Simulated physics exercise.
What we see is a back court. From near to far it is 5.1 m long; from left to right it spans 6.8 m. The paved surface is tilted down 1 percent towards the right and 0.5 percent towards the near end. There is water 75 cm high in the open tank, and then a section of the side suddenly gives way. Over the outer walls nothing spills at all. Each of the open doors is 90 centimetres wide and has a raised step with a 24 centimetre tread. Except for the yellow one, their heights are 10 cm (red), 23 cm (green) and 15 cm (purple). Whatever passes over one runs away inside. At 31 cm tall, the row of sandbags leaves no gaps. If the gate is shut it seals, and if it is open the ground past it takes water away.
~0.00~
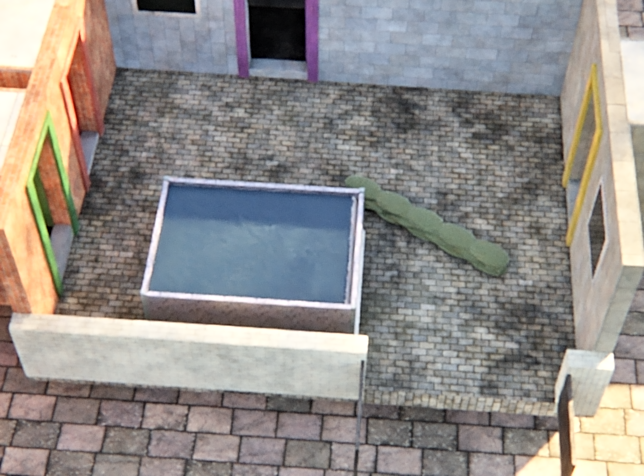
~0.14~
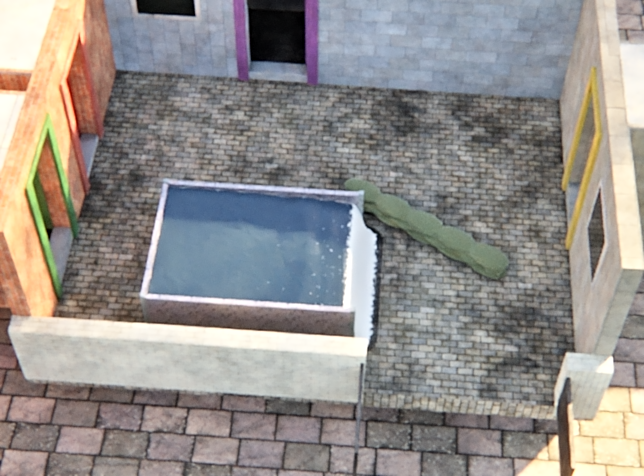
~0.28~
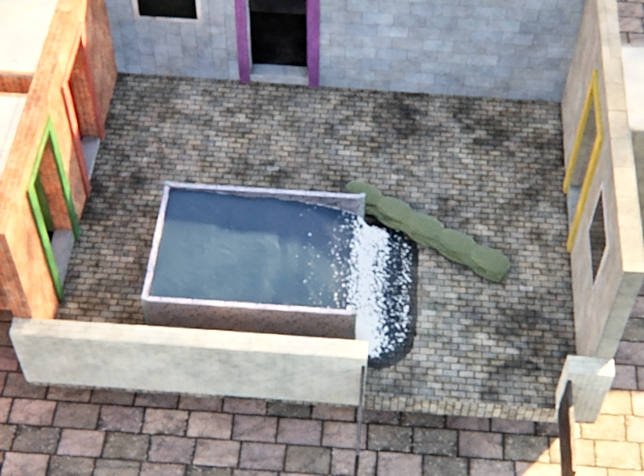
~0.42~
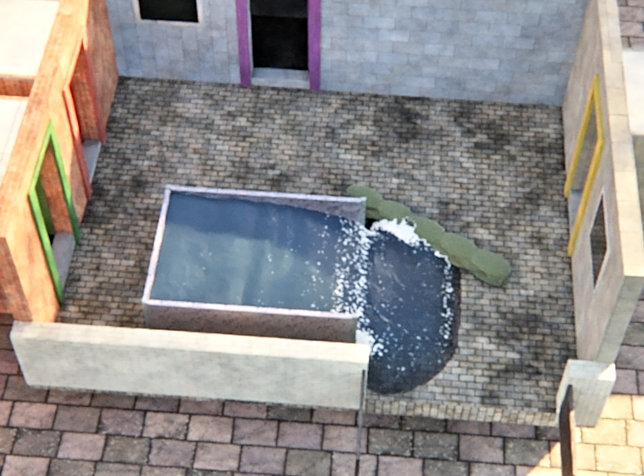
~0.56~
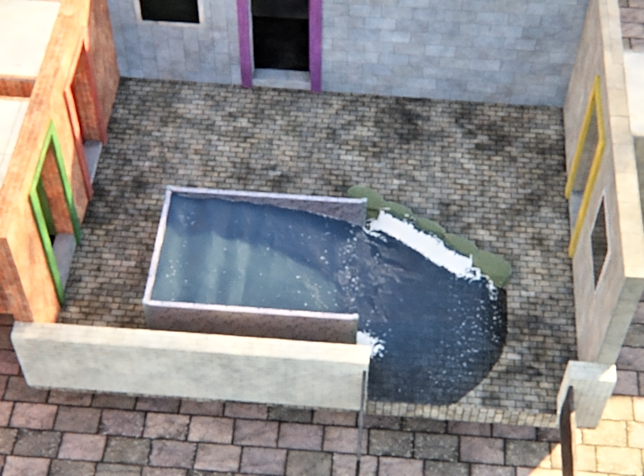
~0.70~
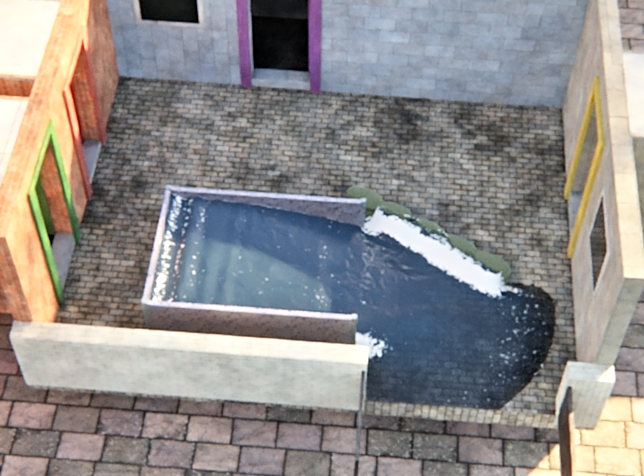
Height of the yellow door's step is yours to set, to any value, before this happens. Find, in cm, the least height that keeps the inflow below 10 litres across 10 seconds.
The least height is about 6 cm.
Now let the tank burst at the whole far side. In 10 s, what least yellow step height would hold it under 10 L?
I'd say close to 11.0 cm.
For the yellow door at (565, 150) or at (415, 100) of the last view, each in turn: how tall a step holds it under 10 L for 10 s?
You'd want roughly 12.5 cm there first, then roughly 6.5 cm.
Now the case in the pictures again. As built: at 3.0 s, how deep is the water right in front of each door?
In cm: Red 0, green 0, purple 0, yellow 10.
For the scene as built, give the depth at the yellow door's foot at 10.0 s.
5.0 cm.
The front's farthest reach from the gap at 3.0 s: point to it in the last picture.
Look about (555, 110) in the last picture.
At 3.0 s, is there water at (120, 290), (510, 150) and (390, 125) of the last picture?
Listed order - unwetted, soaked through, unwetted.
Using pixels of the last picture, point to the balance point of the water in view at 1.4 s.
(337, 297) or so.
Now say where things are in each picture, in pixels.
The first frame shows still water, 75 cm deep, in the open tank at (257, 244); the yellow door at (581, 165) is dry.
In the second frame, the front is at (371, 339), 0.3 m from the gap at (354, 274); 0.4 m2 of floor is wet, 75 cm left at the back.
In the third frame, the gap is at (355, 279), the front 0.8 m out at (410, 333); the back of the open tank holds 75 cm.
In the fourth frame, water pours out at (355, 284) and has run 1.3 m, to (452, 340); about 13 cm deep outside, 75 cm at the back.
In the fifth frame, the gap is at (356, 286), the front 1.9 m out at (499, 341); the back of the open tank holds 73 cm.
In the sixth frame, water pours out at (355, 287) and has run 2.6 m, to (548, 330); about 10 cm deep outside, 65 cm at the back; the yellow door at (582, 178), 3.3 m from the gap, is still 1.3 m from the nearest water.
After 1.4 s water covers 25 % of the floor, deepest (66 cm) near (570, 399); 1 cm at the yellow door, 0 litres in over its 21 cm step.
After 3.0 s water covers 45 % of the floor, deepest (40 cm) near (569, 387); 10 cm at the yellow door, 0 litres in over its 21 cm step.
After 10.0 s water covers 90 % of the floor, deepest (8 cm) near (224, 157); 5 cm at the yellow door, 0 litres in over its 21 cm step.
At the yellow door as built, the water arrived by 1.4 s and peaked near 10 cm at 3.0 s.
Run again over the same 10 s with other heights there, 19 litres in over 4.5 cm, 7 litres over 6.5 cm. The limit of 10 litres is kept from about 6 cm up.
